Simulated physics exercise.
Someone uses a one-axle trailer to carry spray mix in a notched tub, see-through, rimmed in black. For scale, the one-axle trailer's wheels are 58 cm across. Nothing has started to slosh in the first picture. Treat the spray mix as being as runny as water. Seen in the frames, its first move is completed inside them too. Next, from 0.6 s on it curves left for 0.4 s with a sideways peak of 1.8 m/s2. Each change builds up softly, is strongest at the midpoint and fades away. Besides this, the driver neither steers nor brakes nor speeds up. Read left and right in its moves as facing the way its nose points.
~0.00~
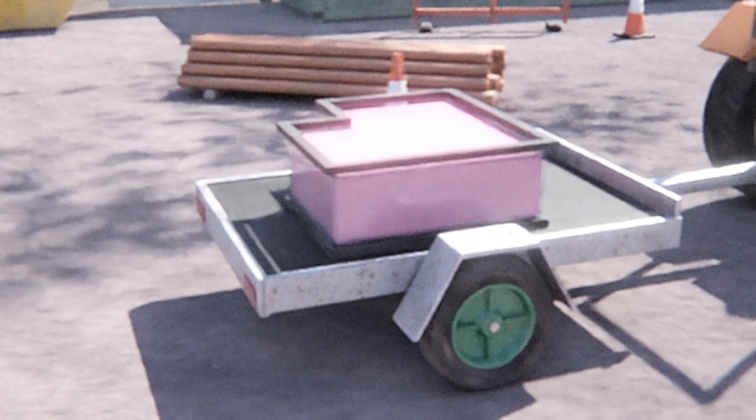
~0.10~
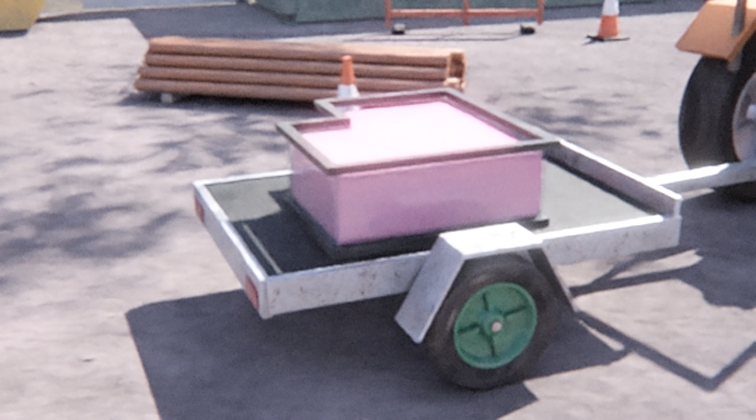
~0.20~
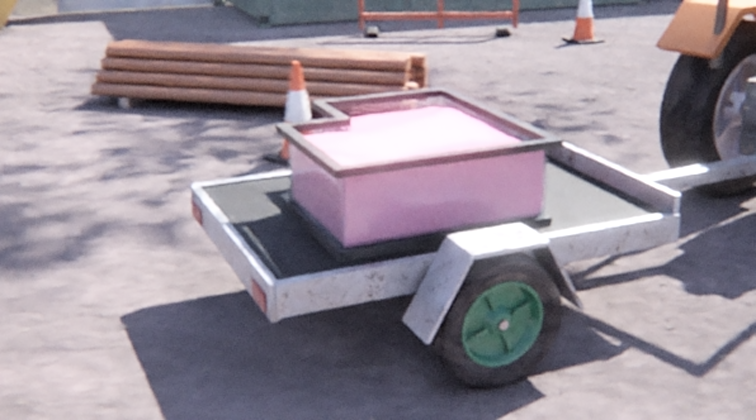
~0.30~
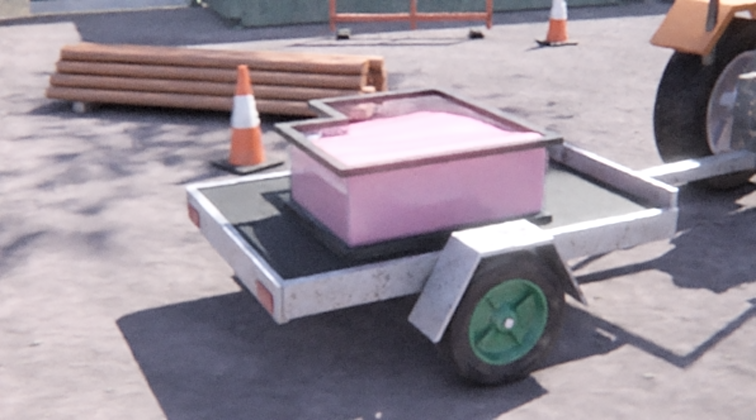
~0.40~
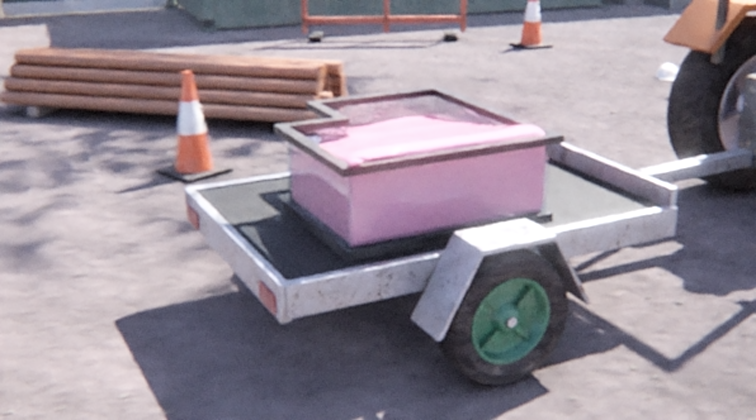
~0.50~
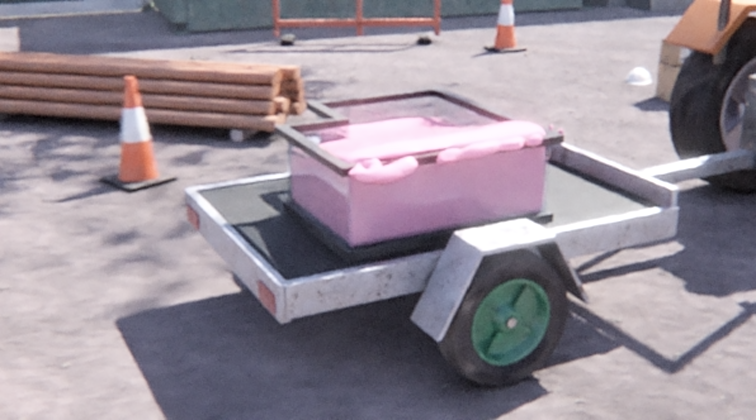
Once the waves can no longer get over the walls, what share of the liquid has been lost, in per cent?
1 per cent.
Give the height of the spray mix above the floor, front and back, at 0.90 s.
The surface sits near 28 cm in front and near 34 cm at the rear.
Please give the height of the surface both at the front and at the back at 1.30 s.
The level sits near 32 cm in front and near 28 cm behind.
By 0.90 s front 29 cm, middle 29 cm, back 34 cm above the floor; the loss stands at 1 per cent, over the near side.
By 1.30 s front 32 cm, middle 33 cm, back 28 cm above the floor; the loss stands at 1 per cent, over the near side.
By 1.80 s front 30 cm, middle 30 cm, back 30 cm above the floor; the loss stands at 1 per cent, over the near side.
By 3.98 s the loss stands at 1 per cent, over the near side, 3 of 262 litres.
